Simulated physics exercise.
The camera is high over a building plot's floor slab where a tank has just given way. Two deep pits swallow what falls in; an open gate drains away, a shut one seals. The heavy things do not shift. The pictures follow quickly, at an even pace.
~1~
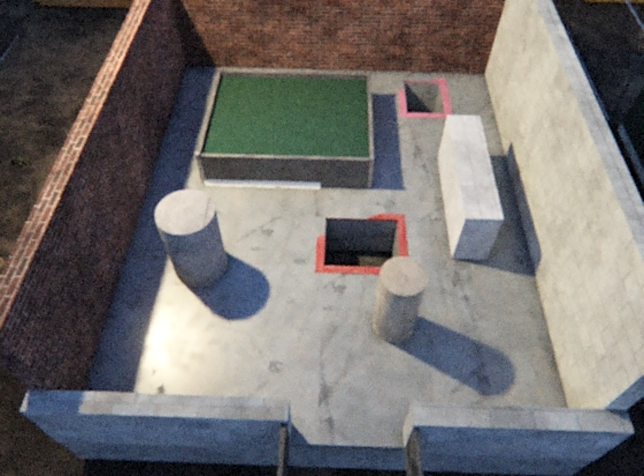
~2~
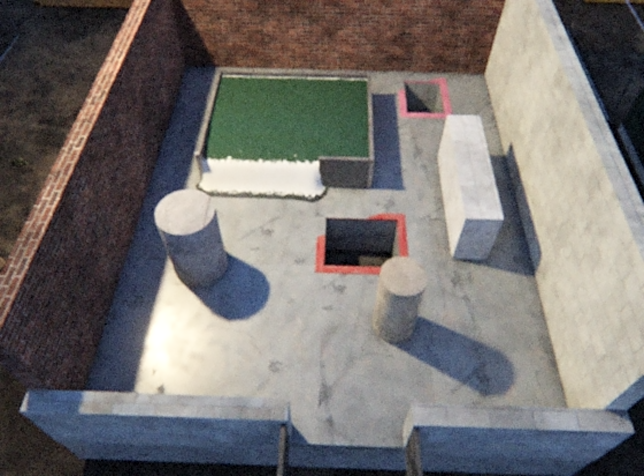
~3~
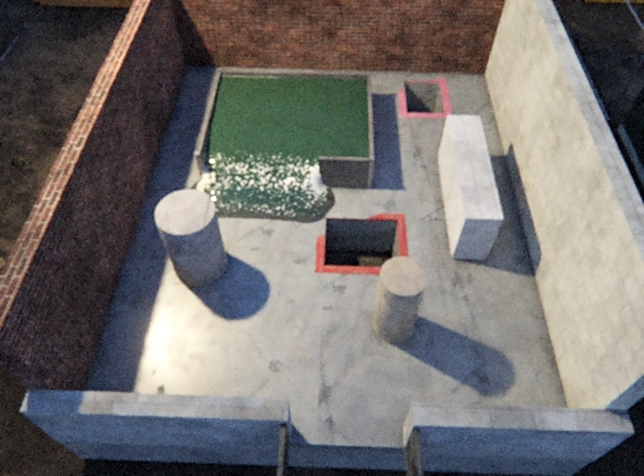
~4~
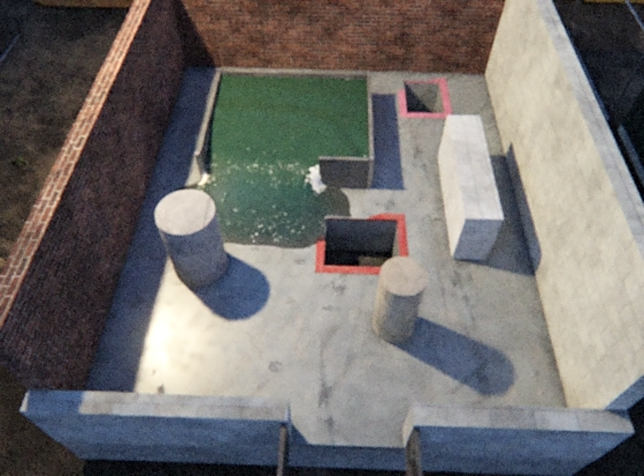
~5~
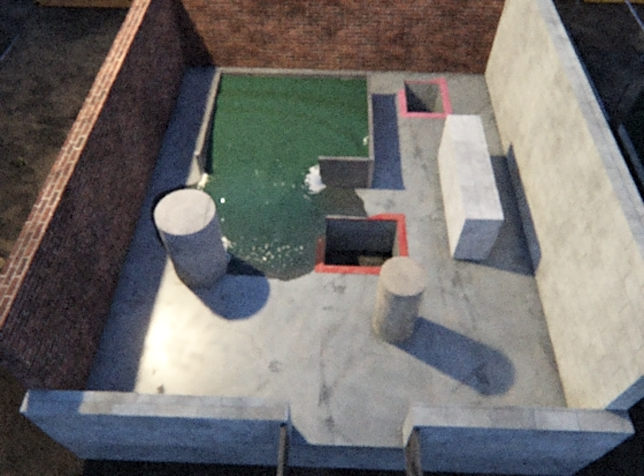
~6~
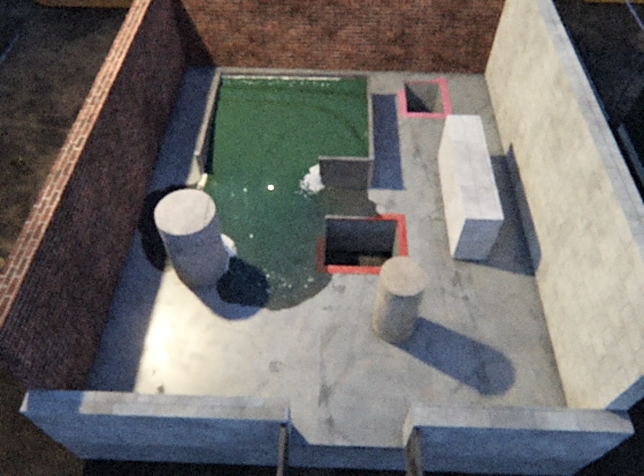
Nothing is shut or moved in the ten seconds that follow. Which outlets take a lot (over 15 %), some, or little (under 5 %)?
In the end: The gate takes over 15 %; the pink pit takes under 5 %; the red pit takes from 5 to 15 %.
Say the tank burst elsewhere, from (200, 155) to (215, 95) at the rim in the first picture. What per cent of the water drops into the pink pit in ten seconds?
Roughly, in per cent: Pink 15.
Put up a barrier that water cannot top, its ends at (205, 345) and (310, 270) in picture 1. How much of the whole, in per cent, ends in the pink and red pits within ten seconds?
In per cent: Pink 2, red 35.
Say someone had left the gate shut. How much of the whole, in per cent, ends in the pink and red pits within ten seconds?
Parts in a hundred: Pink 6, red 20.
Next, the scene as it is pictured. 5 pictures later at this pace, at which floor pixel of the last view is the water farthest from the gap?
I would point to (306, 422).
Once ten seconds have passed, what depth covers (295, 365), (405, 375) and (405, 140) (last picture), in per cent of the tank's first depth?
In that order: 14, 16 and 2 per cent.
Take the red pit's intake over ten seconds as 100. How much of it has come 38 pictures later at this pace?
Close to 55 %.
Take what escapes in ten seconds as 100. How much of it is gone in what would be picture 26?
About 35 per cent.
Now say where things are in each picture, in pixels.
Still water in the water tank at (290, 115), in the first frame.
The front is at (322, 192), out from the gap at (262, 173), in the second frame.
Water pours out at (262, 175) and has run to (329, 204), in the third frame.
The front is at (324, 234), out from the gap at (262, 176), in the fourth frame.
Water pours out at (262, 176) and has run to (293, 273), in the fifth frame.
Water pours out at (262, 176) and has run to (286, 302), in the sixth frame.
A moment on, water covers 25 % of the floor; the gate 0 %, the pink pit 0 %, the red pit 2 %.
Next, water covers 35 % of the floor; the gate 2 %, the pink pit 0 %, the red pit 2 %.
Then, water covers 50 % of the floor; the gate 10 %, the pink pit 0 %, the red pit 3 %.
Later, water covers 65 % of the floor; the gate 18 %, the pink pit 0 %, the red pit 5 %.
In the end, water covers 95 % of the floor; the gate 26 %, the pink pit 1 %, the red pit 9 %.
